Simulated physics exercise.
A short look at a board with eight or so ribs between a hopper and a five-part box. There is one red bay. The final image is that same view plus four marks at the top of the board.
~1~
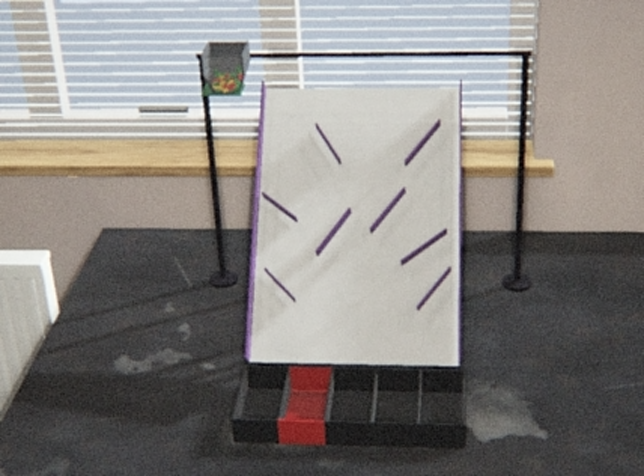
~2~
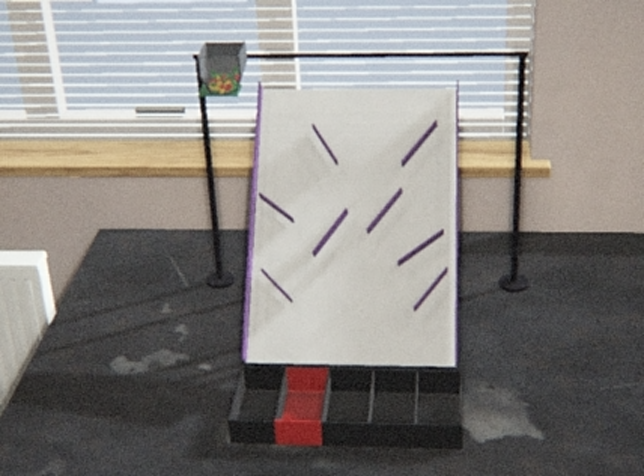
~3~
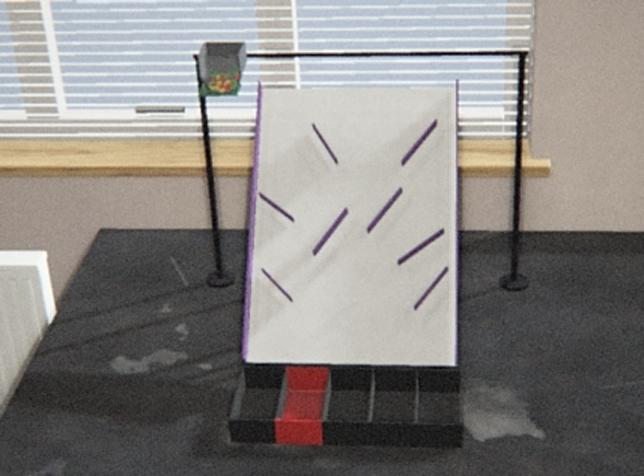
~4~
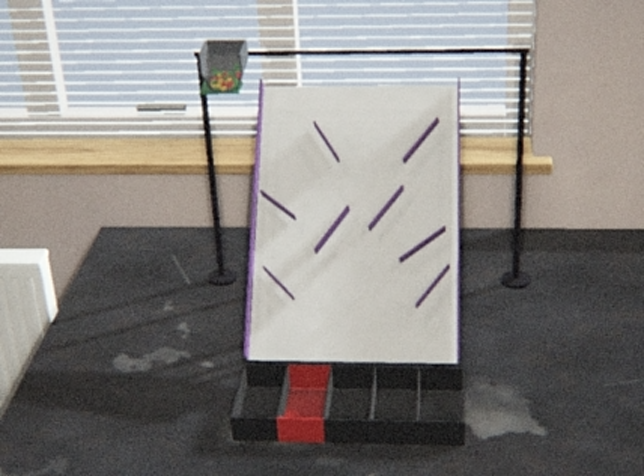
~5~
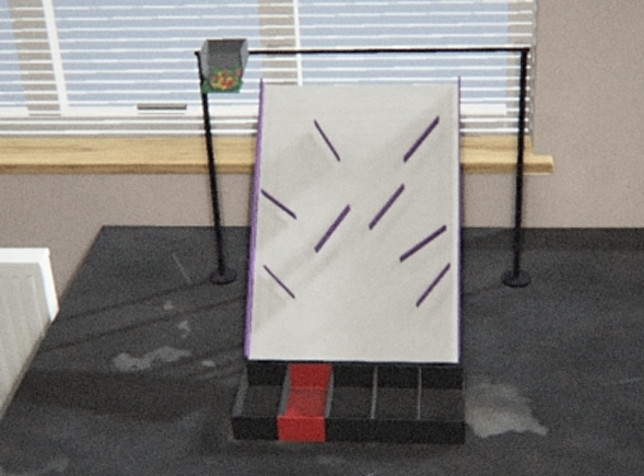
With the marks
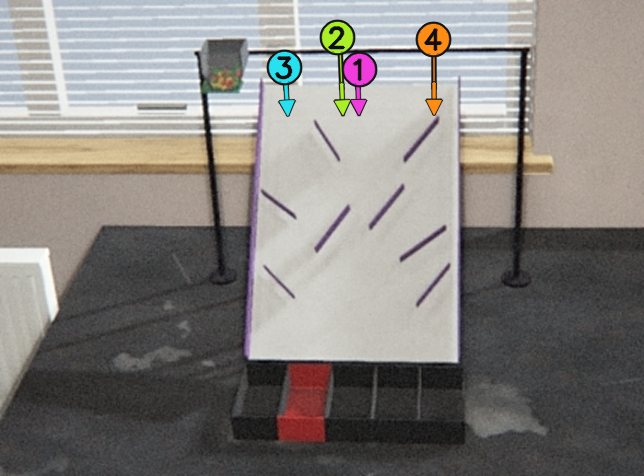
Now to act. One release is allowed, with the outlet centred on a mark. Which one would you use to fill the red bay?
3 beats the others.
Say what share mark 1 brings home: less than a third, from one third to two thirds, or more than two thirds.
It is from one third to two thirds.
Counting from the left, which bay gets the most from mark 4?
It is the second one.
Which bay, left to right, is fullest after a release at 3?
It is the second one.
On the marked copy, mark 1 meets the board at (358, 109); mark 2 meets the board at (342, 109); mark 3 meets the board at (287, 110); mark 4 meets the board at (434, 109).
For mark 1, close to half in the red bay, close to half in other bays.
For mark 2, close to a quarter in the red bay, close to two thirds in other bays, only a few held on the board.
For mark 3, close to two thirds in the red bay, a small share in other bays, close to a quarter held on the board.
For mark 4, close to a third in the red bay, close to half in other bays, a small share held on the board.
